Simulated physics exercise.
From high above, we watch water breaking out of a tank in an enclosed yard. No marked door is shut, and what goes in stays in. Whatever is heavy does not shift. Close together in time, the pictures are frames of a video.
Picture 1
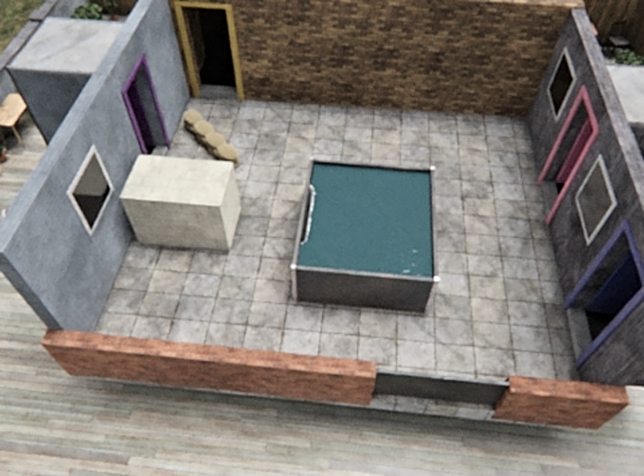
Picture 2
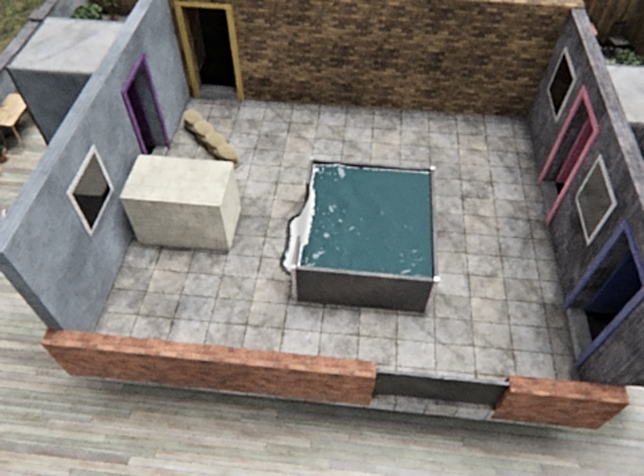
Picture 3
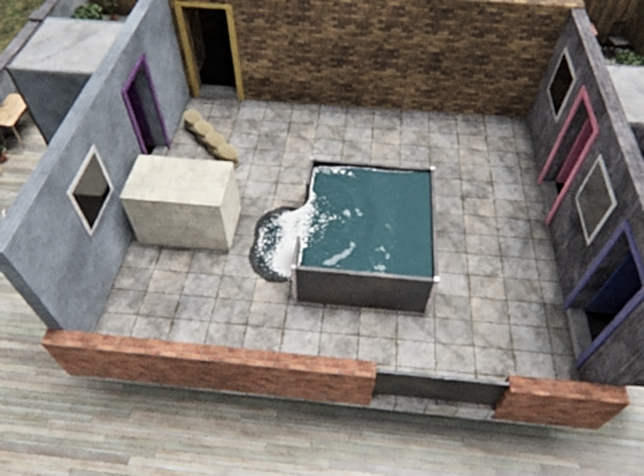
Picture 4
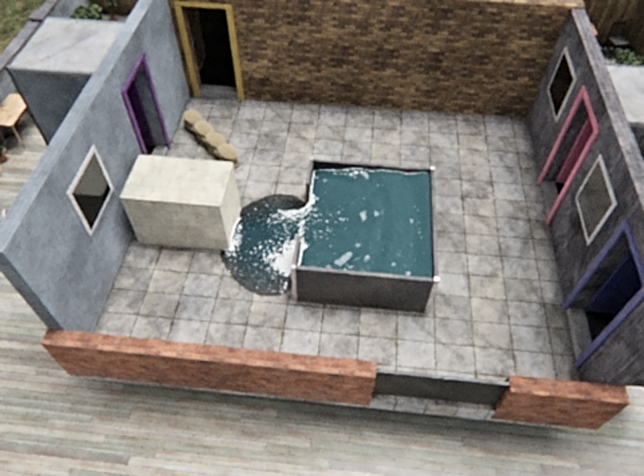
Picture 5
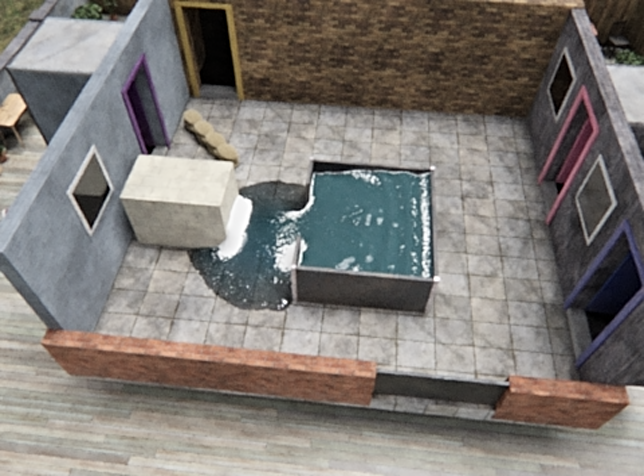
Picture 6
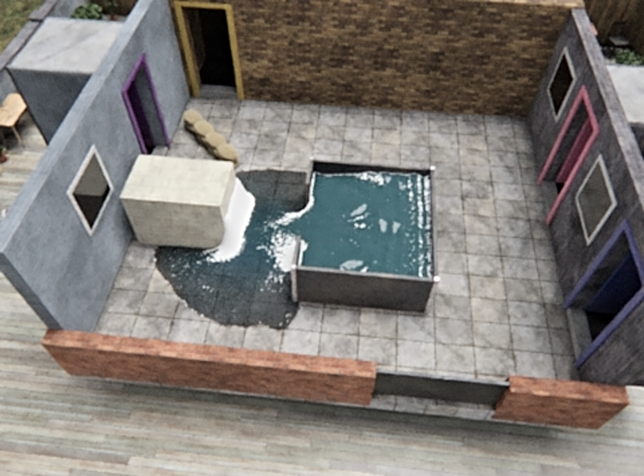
A walled yard with a grey tiled floor, seen from high above, holds a dark tank of teal water near its centre, with a pale block to the left. Purple, yellow, pink and blue doorways line the grey and brick walls. From the still tank, water bursts through its left side, foams across the tiles, strikes the block and spreads around it, while the camera stays still.
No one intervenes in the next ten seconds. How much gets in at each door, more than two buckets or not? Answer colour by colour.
In order: Pink door: Not too much gets in there; yellow door: Not too much gets in there; blue door: Not too much gets in there; purple door: Too much gets in there.
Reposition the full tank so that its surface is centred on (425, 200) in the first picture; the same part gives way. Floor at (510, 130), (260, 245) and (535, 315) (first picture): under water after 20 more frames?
First spot bare, second swamped, third bare.
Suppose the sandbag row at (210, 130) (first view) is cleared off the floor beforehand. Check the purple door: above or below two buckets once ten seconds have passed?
My guess is that the purple one overshoots the threshold.
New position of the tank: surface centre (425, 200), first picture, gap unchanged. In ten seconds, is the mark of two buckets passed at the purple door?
As far as I can tell, purple gets swamped.
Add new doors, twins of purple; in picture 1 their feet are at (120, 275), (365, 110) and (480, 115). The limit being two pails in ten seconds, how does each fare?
In order: Exceeds it, falls short, falls short.
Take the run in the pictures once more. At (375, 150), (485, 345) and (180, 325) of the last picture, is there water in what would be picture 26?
First swamped, then spared, then swamped.
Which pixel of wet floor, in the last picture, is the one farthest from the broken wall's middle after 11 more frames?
Look around (189, 98).
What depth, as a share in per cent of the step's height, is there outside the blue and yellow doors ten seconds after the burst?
Roughly 70 and 60 %.
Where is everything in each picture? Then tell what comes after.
The first picture shows the water tank at (368, 217) is whole and still.
In the second picture, the front is at (290, 271), out from the gap at (306, 233).
In the third picture, the front is at (265, 275), out from the gap at (306, 234).
In the fourth picture, water pours out at (306, 234) and has run to (225, 254).
In the fifth picture, water pours out at (306, 234) and has run to (194, 254).
In the sixth picture, water pours out at (306, 234) and has run to (160, 254).
A moment on, water covers 25 % of the floor; the pink door not reached, the yellow door not reached, the blue door not reached, the purple door wet at the sill, nothing in.
Next, water covers 40 % of the floor; the pink door not reached, the yellow door wet at the sill, nothing in, the blue door not reached, the purple door under two buckets in.
Then, water covers 55 % of the floor; the pink door not reached, the yellow door wet at the sill, nothing in, the blue door not reached, the purple door over two buckets in.
Later, water covers 85 % of the floor; the pink door wet at the sill, nothing in, the yellow door under two buckets in, the blue door wet at the sill, nothing in, the purple door over two buckets in.
In the end, water covers 95 % of the floor; the pink door wet at the sill, nothing in, the yellow door under two buckets in, the blue door under two buckets in, the purple door far over two buckets in.
